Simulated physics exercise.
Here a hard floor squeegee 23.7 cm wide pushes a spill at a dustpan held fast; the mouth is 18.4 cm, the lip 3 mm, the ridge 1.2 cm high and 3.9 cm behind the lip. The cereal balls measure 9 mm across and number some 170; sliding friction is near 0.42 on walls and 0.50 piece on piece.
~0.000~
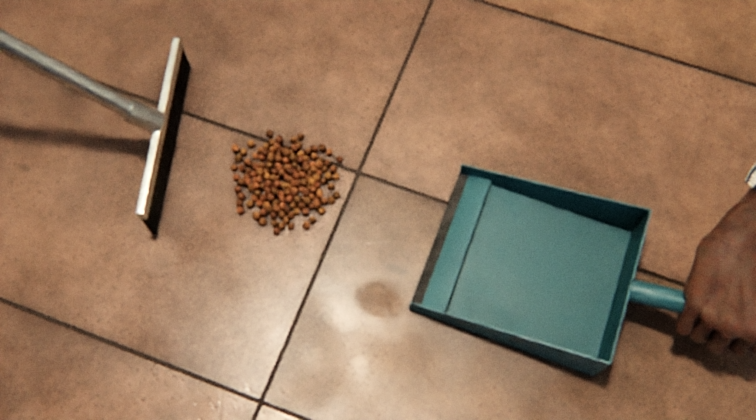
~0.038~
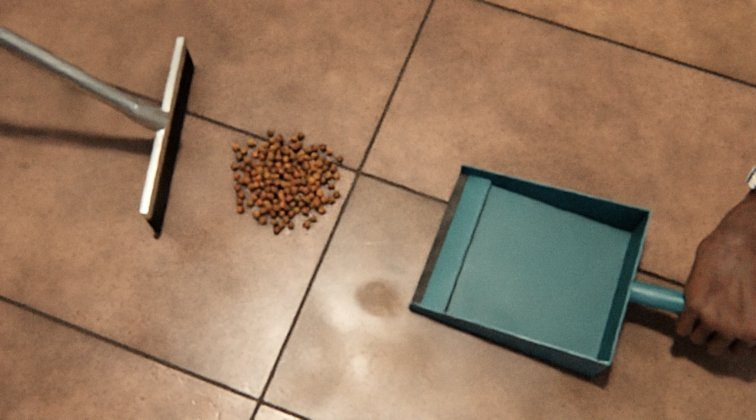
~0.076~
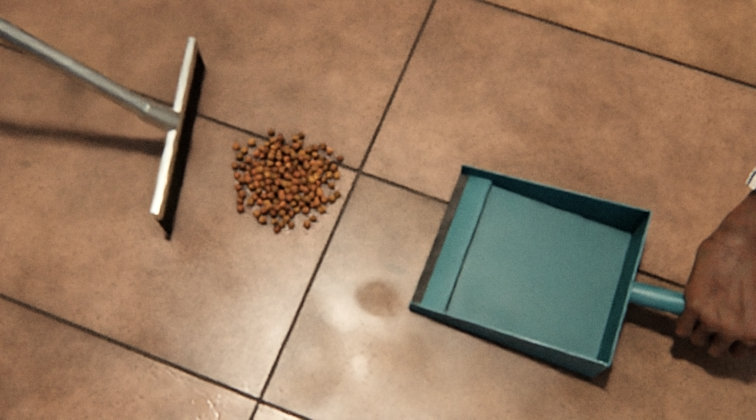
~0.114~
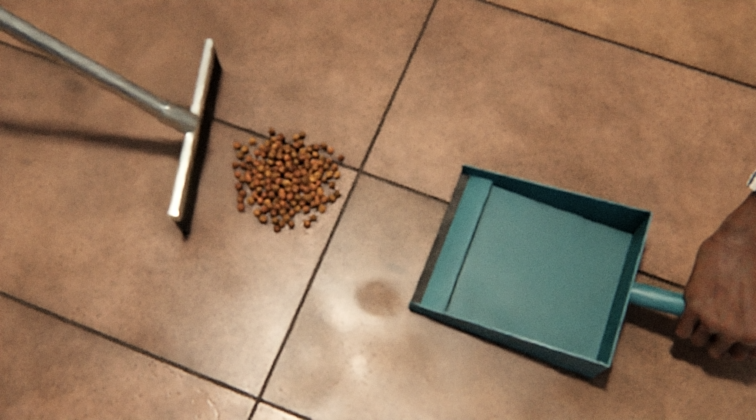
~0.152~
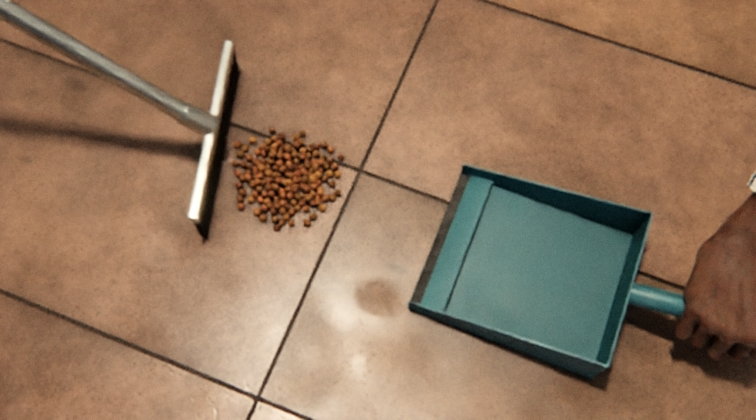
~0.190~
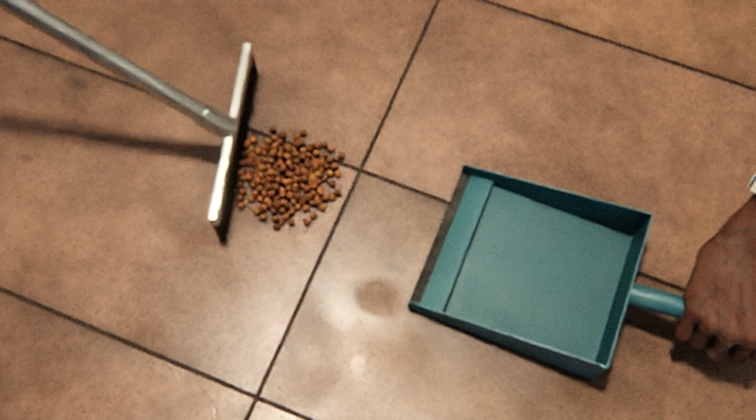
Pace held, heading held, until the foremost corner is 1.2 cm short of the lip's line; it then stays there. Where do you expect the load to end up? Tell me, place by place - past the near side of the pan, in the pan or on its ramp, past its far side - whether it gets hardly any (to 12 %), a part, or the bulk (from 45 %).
Near side gets hardly any. Pan gets a part. Far side gets a part.
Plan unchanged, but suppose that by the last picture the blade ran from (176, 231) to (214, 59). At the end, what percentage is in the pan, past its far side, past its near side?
Pan 0; far 5; near 5.
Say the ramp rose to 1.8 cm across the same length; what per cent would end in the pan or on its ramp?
Something like 15 per cent, ramp included.
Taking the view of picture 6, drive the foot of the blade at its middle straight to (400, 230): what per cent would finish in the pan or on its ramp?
Roughly 10 %.
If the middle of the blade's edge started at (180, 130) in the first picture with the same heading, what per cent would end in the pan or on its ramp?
25 per cent, roughly.
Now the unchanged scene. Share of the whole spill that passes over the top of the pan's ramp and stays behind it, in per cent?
I'd put it near 5 per cent.
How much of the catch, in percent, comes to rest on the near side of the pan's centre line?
Estimate: Close to 30 %.
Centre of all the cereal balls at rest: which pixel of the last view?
(447, 194) or so.
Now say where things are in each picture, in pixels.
Blade from (143, 215) to (178, 46), moved 0.0 cm, 0 of the pieces shifted so far; middle of the pieces at (286, 177); pan at (539, 275), in the first frame.
Blade from (146, 214) to (182, 45), moved 0.4 cm, 0 of the pieces shifted so far; middle of the pieces at (286, 176), in the second frame.
Blade from (158, 214) to (194, 46), moved 1.8 cm, 0 of the pieces shifted so far; middle of the pieces at (287, 176), in the third frame.
Blade from (176, 216) to (211, 47), moved 3.9 cm, 0 of the pieces shifted so far; middle of the pieces at (287, 175), in the fourth frame.
Blade from (195, 218) to (230, 49), moved 6.2 cm, 0 of the pieces shifted so far; middle of the pieces at (287, 174), in the fifth frame.
Blade from (215, 221) to (249, 51), moved 8.5 cm, 6 of the pieces shifted so far; middle of the pieces at (288, 173); pan at (539, 277). Its pace works out near 0.61 m/s, heading 11 degrees away from the viewer's side, in the sixth frame.
Then, at 0.38 s, middle of the blade 16 cm from the lip; 0 % over the lip, far side 10 %, near side 0 %.
Then, at 0.51 s, middle of the blade 8 cm from the lip; 0 % over the lip, far side 20 %, near side 0 %.
After 0.76 s, middle of the blade 4 cm from the lip; 20 % over the lip, far side 30 %, near side 0 %.
In the end, at 1.1 s, near side 0 %, pan 15 %, far side 30 %, in front of the lip or behind the blade 50 %.
